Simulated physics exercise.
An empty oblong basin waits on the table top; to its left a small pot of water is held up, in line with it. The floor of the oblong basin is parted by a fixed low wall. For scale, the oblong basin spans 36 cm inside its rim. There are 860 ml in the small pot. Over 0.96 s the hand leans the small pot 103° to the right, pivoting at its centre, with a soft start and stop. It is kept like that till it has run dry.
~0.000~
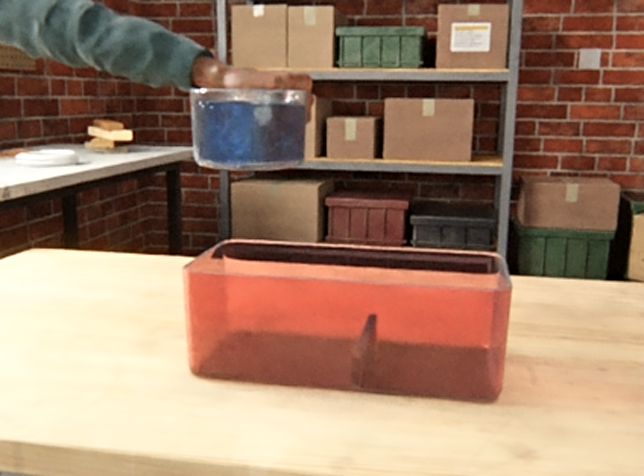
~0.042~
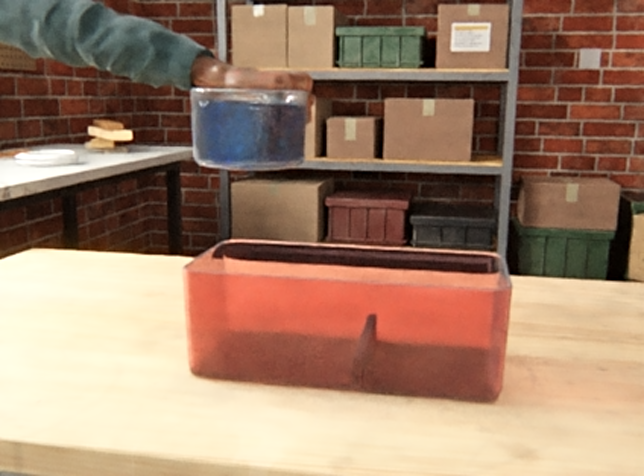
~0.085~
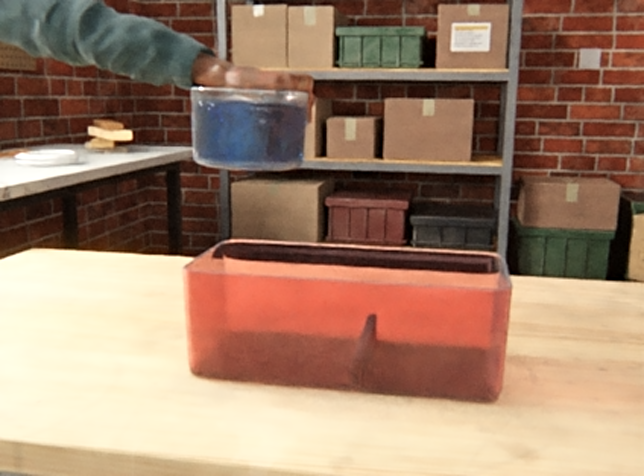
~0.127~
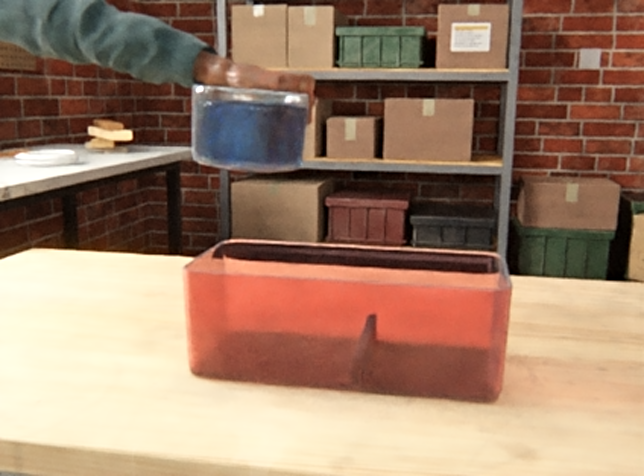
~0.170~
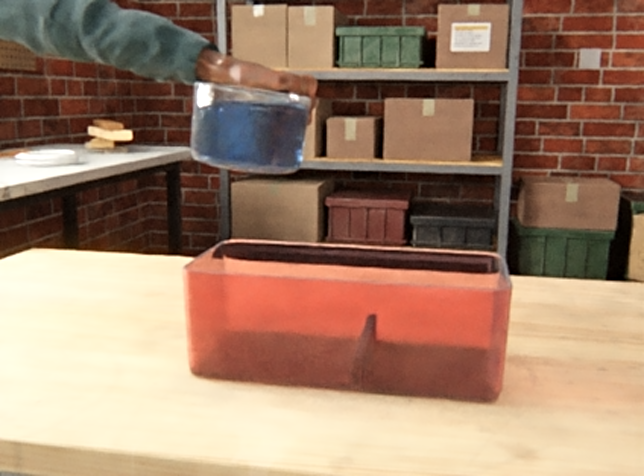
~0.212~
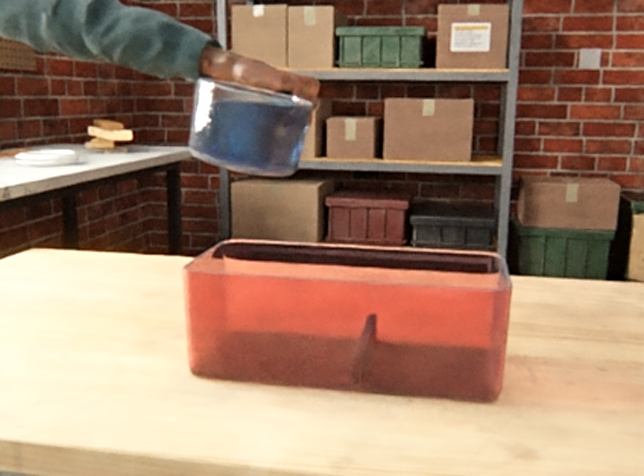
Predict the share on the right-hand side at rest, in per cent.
Roughly 58 per cent is past the wall.
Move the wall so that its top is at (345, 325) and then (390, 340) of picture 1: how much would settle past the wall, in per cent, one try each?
In turn about 75 and 30 per cent.
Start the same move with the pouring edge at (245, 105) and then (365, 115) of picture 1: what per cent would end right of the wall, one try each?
In turn about 10 and 90 per cent.
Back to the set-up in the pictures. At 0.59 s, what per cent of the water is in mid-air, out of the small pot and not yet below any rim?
About 28 per cent.
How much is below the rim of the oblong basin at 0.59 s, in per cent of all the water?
Near 7 in a hundred.
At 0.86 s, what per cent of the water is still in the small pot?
Some 14 per cent.
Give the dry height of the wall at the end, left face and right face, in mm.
Some 24 mm on the left and 14 mm on the right.
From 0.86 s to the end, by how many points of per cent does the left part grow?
About 22 per cent.
Then, 0.59 s in, the tilt is 69° and 64 per cent is still to pour, 3 is left of the wall and 4 right of it.
Then, 0.86 s in, the tilt is 100° and 14 per cent is still to pour, 19 is left of the wall and 52 right of it.
Then, 1.15 s in, the tilt is 103° and 1 per cent is still to pour, 38 is left of the wall and 57 right of it.
Then, 1.46 s in, the tilt is 103° and 0 per cent is still to pour, 42 is left of the wall and 58 right of it.
Finally, 42 per cent lies left of the wall, 58 right of it and 1 outside.
